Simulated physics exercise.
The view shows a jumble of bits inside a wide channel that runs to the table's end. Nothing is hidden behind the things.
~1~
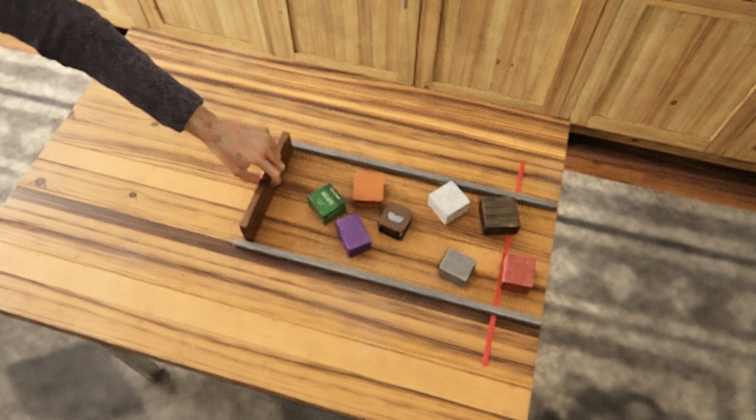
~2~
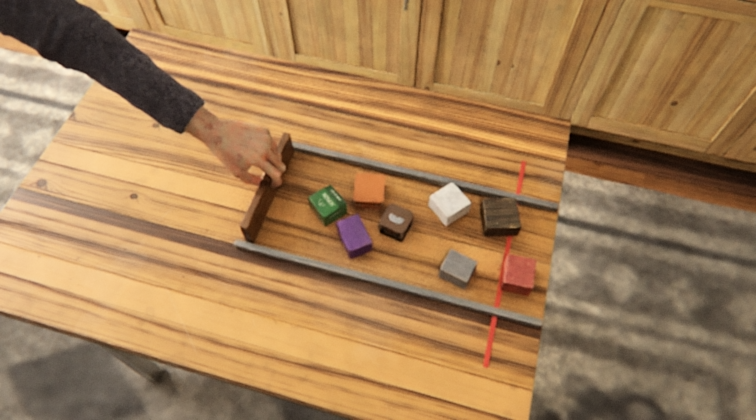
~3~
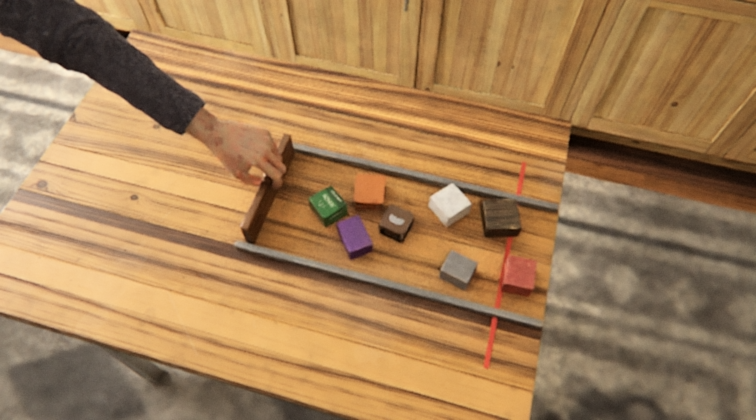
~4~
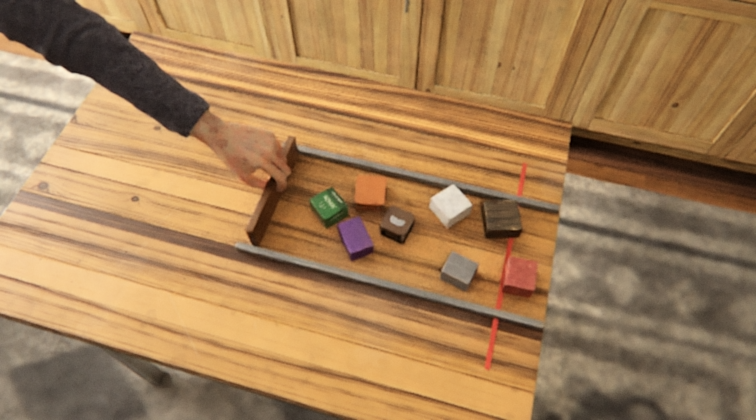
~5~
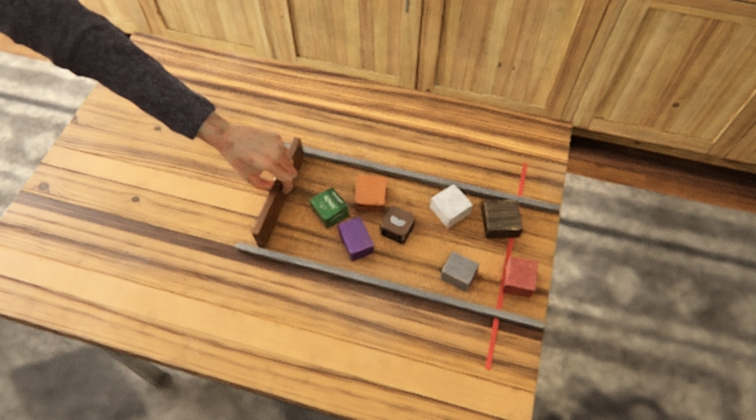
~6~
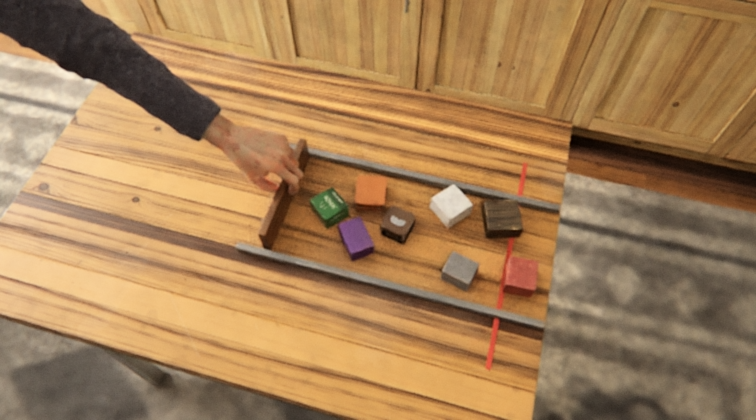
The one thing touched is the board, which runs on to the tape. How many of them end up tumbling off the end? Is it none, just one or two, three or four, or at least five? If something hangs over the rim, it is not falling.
The push is going to clear three or four off the end.
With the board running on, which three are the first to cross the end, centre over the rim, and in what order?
Earliest first: The black block, then the red block, then the white block.
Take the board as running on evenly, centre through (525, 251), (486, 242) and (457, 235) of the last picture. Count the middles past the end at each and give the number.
5, 2, 0.
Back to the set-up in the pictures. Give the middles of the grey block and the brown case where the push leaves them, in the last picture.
The first comes to rest at (546, 291), and the second at (553, 265).
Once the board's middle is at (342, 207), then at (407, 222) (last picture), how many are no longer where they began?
The count reaches 3 first and 6 second.
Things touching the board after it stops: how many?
Looks like 3 of them, all told.
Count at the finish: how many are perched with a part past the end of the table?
2, I think.
Soon after, none off yet; red block at rest near (520, 277); black block at rest near (502, 219); grey block at rest near (460, 271).
After that, none off yet; red block at rest near (520, 277); black block displaced about its own width near (526, 221); grey block displaced a little near (470, 272).
In the end, the number that fall off is three or four; gone, white block, black block and red block.
